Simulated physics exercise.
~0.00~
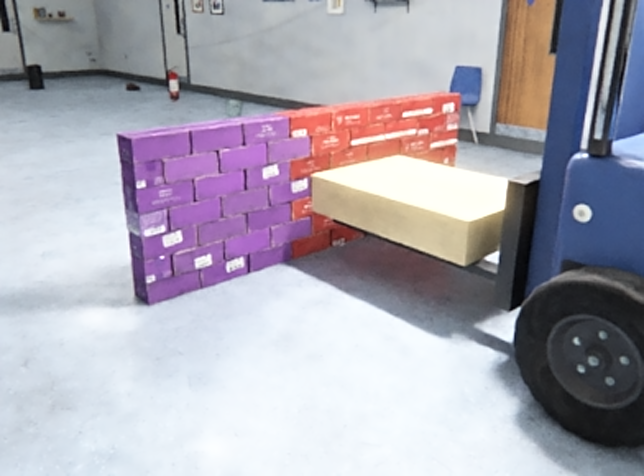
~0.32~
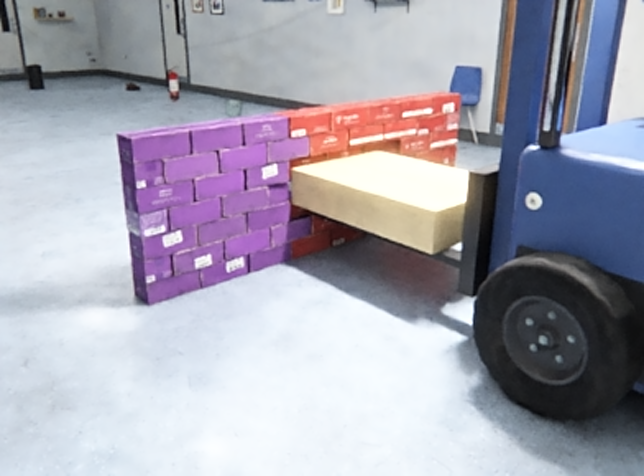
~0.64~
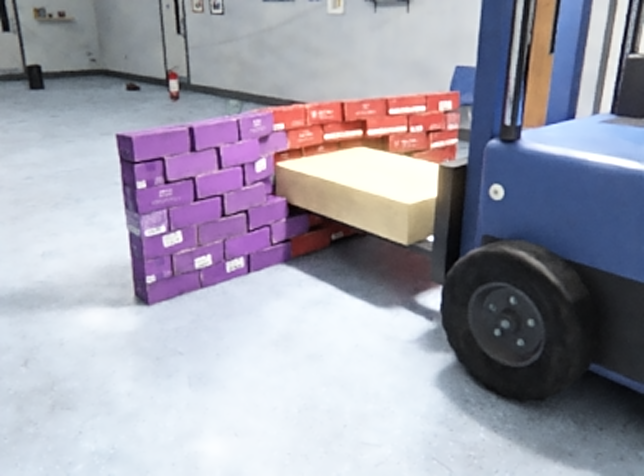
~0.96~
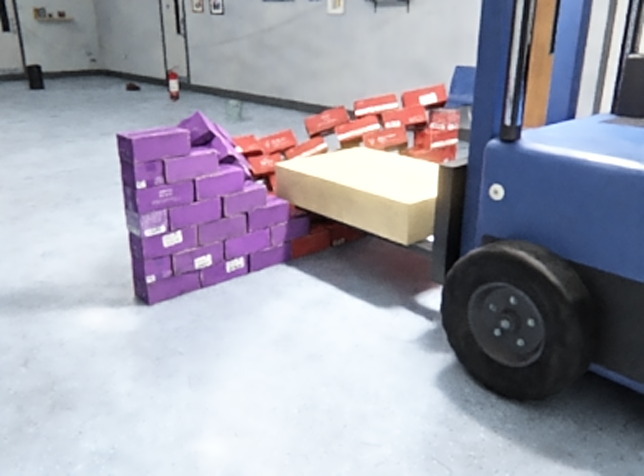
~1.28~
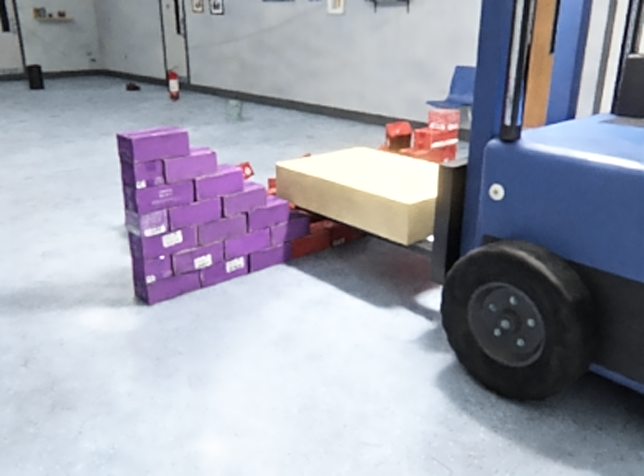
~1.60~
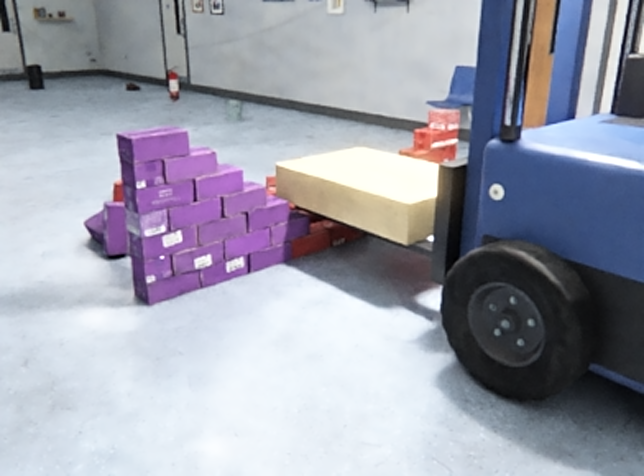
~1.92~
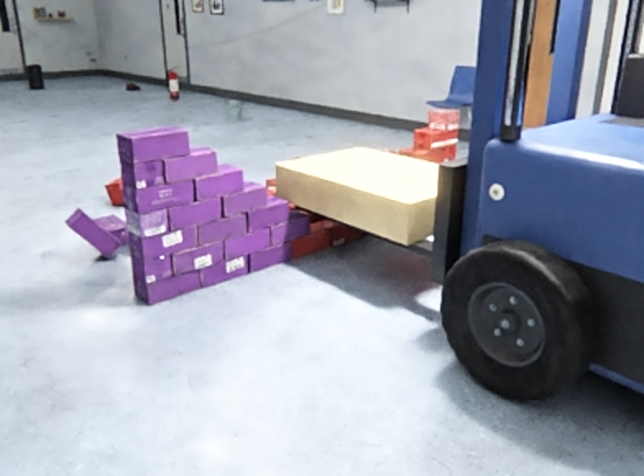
Blue forklift pushing a pale block into a wall of purple and red boxes, toppling most red ones and leaving purple steps standing.
